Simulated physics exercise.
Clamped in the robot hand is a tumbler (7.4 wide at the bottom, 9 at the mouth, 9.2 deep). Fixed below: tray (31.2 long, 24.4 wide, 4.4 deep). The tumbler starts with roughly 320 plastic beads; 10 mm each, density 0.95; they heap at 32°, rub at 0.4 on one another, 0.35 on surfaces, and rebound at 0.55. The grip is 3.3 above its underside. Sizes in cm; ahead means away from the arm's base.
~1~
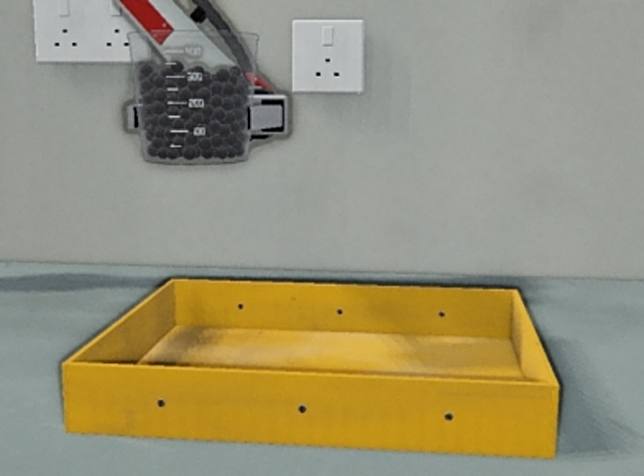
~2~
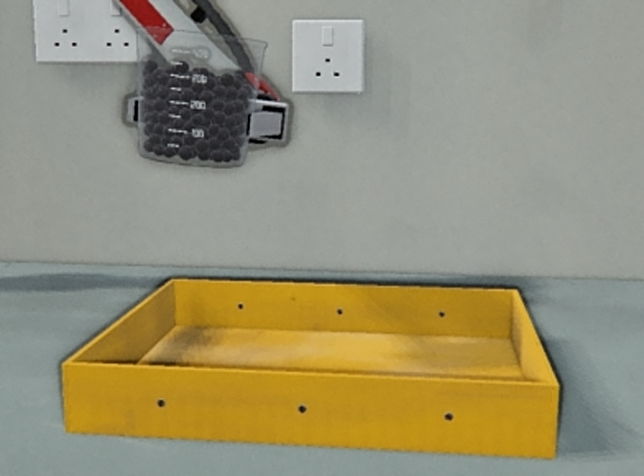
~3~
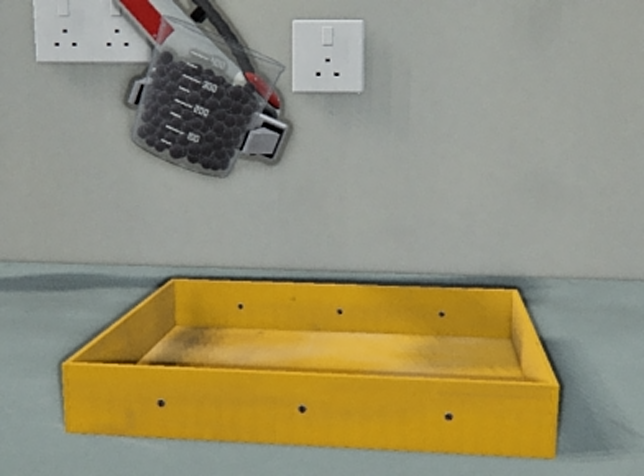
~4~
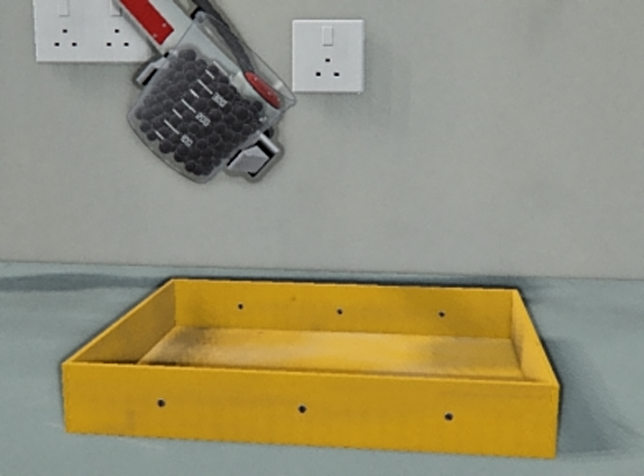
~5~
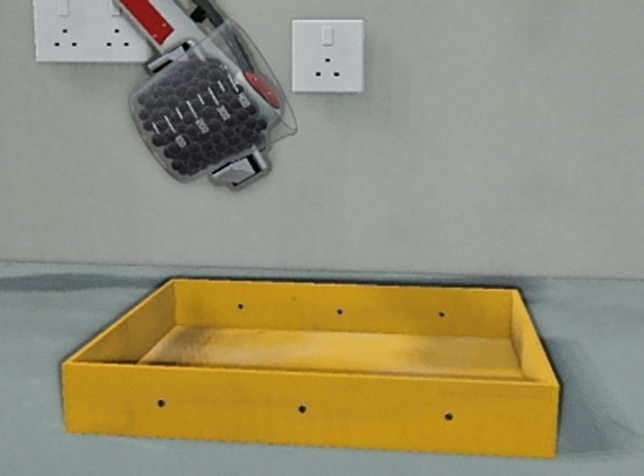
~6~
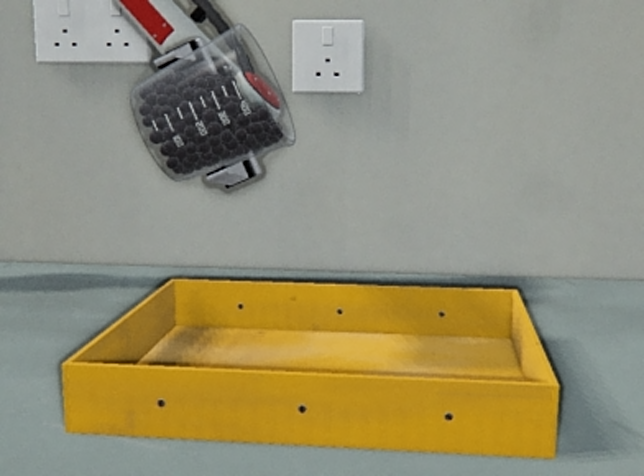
A clear measuring cup of dark beads, gripped by a robot gripper, tilting steeply to the right above a yellow tray.
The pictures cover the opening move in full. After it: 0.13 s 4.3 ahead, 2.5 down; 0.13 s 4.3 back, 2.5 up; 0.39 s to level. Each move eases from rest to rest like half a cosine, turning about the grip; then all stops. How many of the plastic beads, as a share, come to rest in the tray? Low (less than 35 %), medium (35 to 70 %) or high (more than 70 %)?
Answer: Low; less than 35 % of the plastic beads finish in the tray.
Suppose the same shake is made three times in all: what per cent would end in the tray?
In that case some 35 per cent.
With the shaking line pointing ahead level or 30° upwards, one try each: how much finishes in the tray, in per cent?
Some 30 and 45 per cent.
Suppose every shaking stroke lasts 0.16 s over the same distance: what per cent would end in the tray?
Then about 10 per cent.
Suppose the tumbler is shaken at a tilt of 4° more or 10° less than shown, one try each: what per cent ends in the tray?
Some 20 and 5 per cent.
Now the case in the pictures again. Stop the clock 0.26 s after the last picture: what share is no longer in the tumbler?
About 10 per cent by then.
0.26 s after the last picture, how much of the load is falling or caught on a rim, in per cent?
Some 11 per cent.
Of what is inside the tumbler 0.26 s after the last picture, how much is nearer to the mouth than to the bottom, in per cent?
About 45 per cent.
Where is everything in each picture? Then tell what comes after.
In the first frame, tumbler middle at (195, 100), level; upper third of the load around (194, 86), from x 145 to 245, top at y 65; 324 in the tumbler.
In the second frame, tumbler middle at (197, 100), tilted 6° forward; upper third of the load around (194, 86), from x 150 to 245, top at y 65.
In the third frame, tumbler middle at (202, 101), tilted 23° forward; upper third of the load around (192, 88), from x 145 to 250, top at y 60.
In the fourth frame, tumbler middle at (207, 105), tilted 43° forward; upper third of the load around (195, 89), from x 140 to 255, top at y 55.
In the fifth frame, tumbler middle at (210, 109), tilted 60° forward; upper third of the load around (196, 92), from x 145 to 260, top at y 65.
In the sixth frame, tumbler middle at (211, 110), tilted 66° forward; upper third of the load around (196, 96), from x 145 to 275, top at y 75; 324 in the tumbler.
Then, 0.26 s later, tilted 66° forward, highest piece 23 above the table; 288 in the tumbler, 36 in flight or on a rim.
Then, 0.52 s later, tilted 17° forward, highest piece 25 above the table; 271 in the tumbler, 51 in the tray, 2 in flight or on a rim.
Then, 0.85 s later, level, highest piece 25 above the table; 271 in the tumbler, 53 in the tray.
Then, 1.90 s later, level, highest piece 25 above the table; 271 in the tumbler, 53 in the tray.
At rest, 271 in the tumbler, 53 in the tray. That is 16 % in the tray.
